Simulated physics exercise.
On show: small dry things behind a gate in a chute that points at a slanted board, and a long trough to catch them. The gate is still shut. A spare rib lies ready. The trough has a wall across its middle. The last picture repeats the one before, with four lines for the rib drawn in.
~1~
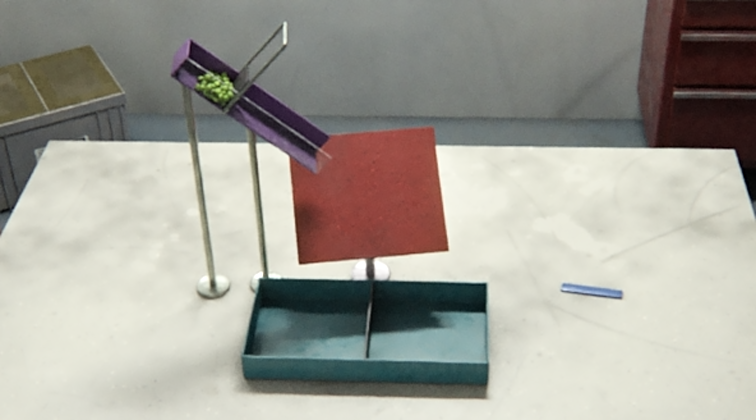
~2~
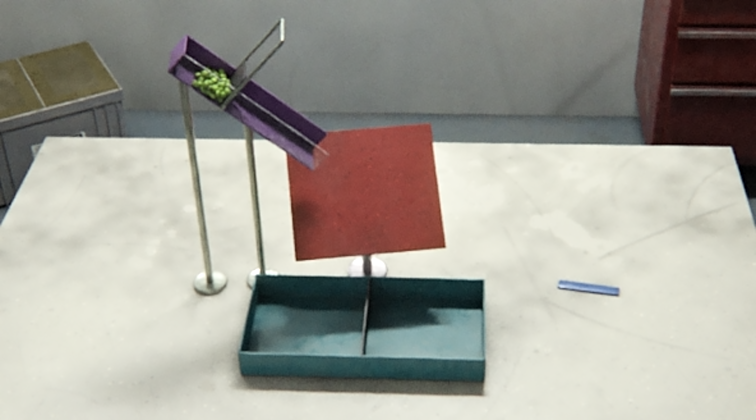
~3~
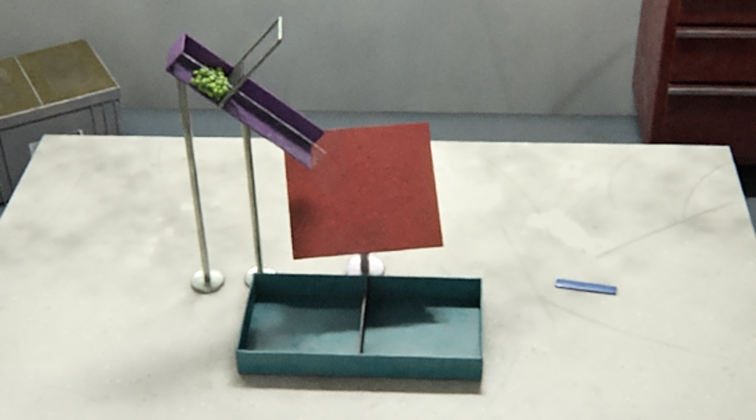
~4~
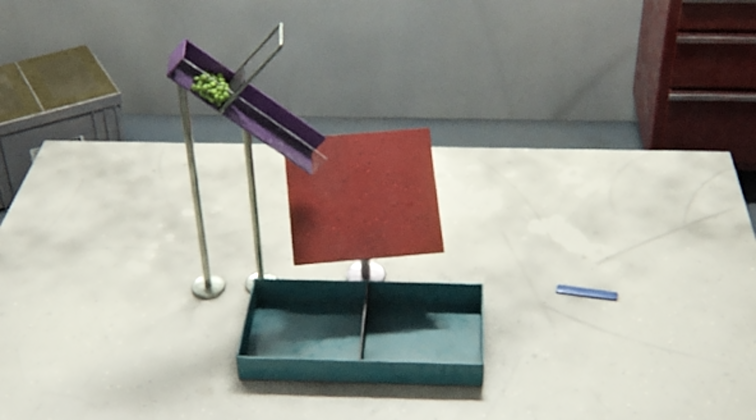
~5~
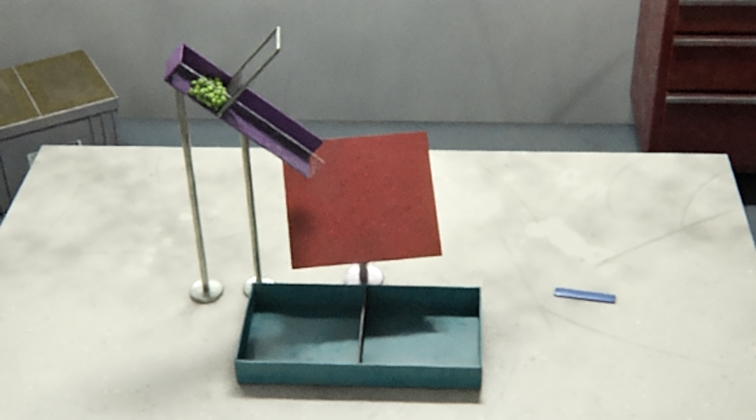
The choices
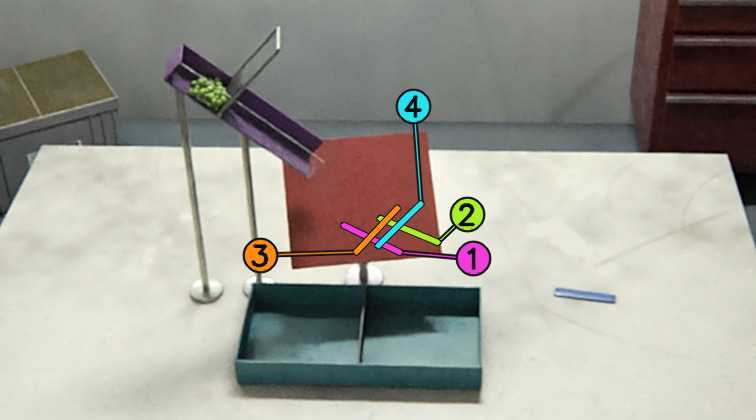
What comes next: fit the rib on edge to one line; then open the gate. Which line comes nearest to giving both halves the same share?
4 beats the others.
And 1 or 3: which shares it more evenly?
Here it is line 3.
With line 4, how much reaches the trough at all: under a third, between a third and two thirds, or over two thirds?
Over two thirds.
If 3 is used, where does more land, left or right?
Left.
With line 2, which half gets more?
More lands on the right.
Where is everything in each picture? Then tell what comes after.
Load behind the gate at (216, 85), dried peas; lip of the chute at (316, 163), sloping fairly steeply, in the first picture.
Middle of the board at (364, 190), tilted fairly steeply; middle of its low edge at (371, 254); of its high edge at (358, 129), in the second picture.
Front corners of the trough at (236, 351) and (482, 358); front end of its middle wall at (358, 354); gate still shut at (239, 73), in the third picture.
Middle of the load at (212, 85); lip at (311, 164), in the fourth picture.
Middle of the load at (210, 89); lip at (309, 168), in the fifth picture.
On the marked copy, line 1 from (343, 225) to (399, 252); line 2 from (380, 218) to (438, 242); line 3 from (397, 208) to (356, 252); line 4 from (421, 203) to (378, 245).
Choosing 1, of what is caught, a stray few in the left half, nearly all in the right.
Choosing 2, of what is caught, a small part in the left half, nearly all in the right.
Choosing 3, of what is caught, most in the left half, about a quarter in the right.
Choosing 4, of what is caught, about half in the left half, about half in the right.
